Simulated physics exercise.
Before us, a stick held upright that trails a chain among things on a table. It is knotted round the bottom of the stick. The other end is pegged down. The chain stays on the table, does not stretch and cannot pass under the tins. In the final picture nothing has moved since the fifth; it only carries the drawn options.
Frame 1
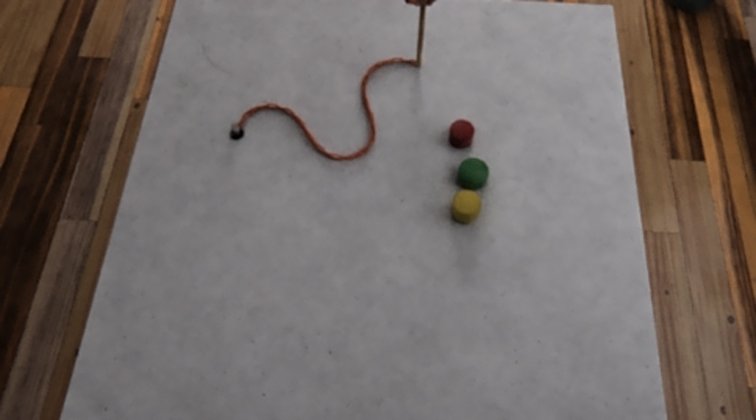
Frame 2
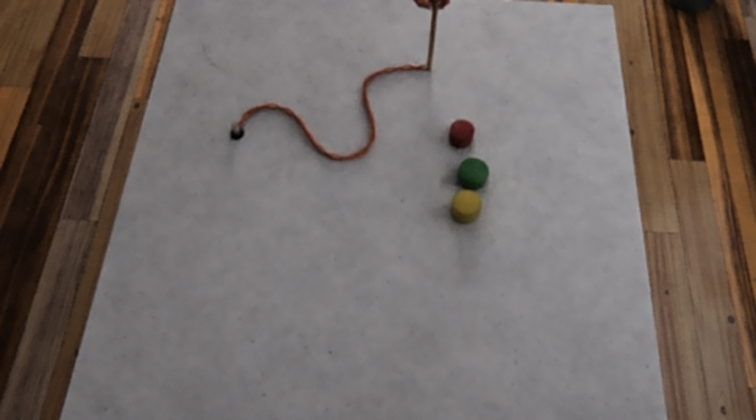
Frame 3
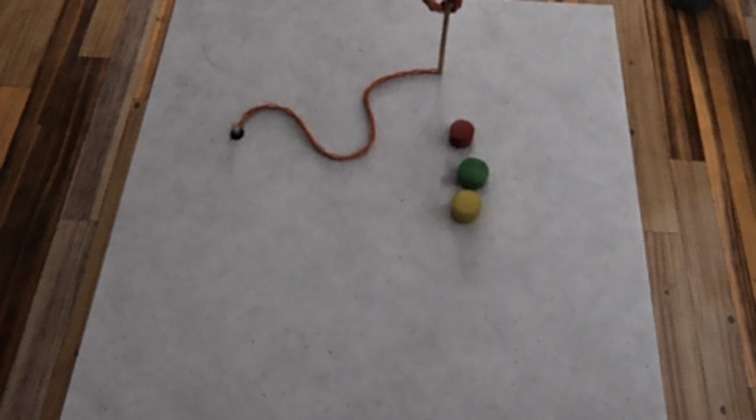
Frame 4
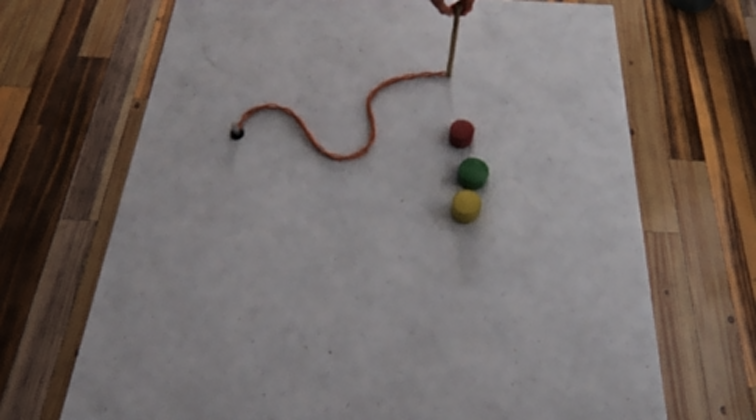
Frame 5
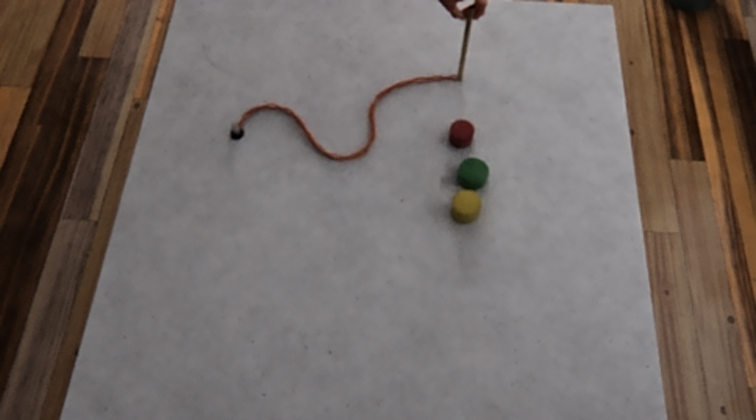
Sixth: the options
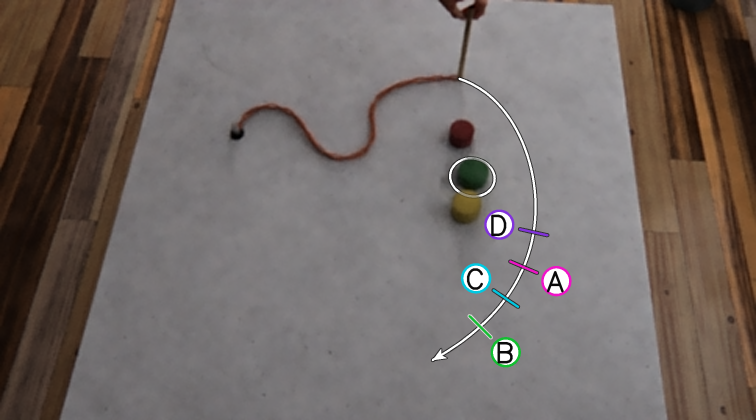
On a table with striped wooden boards, partly covered by a large white sheet, the view looks down from a fixed camera. A reddish-orange chain winds from a small dark peg at left to an upright stick near the top, with red, green and yellow tins right of centre. Fingertips move the stick slowly rightward and slightly nearer, past the red tin's upper side, drawing the chain's upper bend straighter.
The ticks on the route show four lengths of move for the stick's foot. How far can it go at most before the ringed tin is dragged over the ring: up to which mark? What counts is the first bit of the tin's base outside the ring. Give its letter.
D.
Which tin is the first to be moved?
Red.
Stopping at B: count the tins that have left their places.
Three.
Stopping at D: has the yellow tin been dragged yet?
By then, no.
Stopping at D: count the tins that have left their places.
By then, one.
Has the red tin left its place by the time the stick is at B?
Yes.
On the copy, A at (524, 267); B at (480, 327); C at (506, 298); D at (534, 232); the ring at (472, 177); the route from (460, 79) via (536, 212) to (433, 360).
On D. First, foot of the stick (509, 119); green tin (473, 174).
Then, foot of the stick (532, 177); green tin (473, 174).
Finally, foot of the stick (533, 233); green tin (473, 174); red tin (452, 153); the green tin is still in its ring.
By contrast, A drags the ringed tin to (460, 190); B drags the ringed tin to (427, 219); C drags the ringed tin to (441, 205).
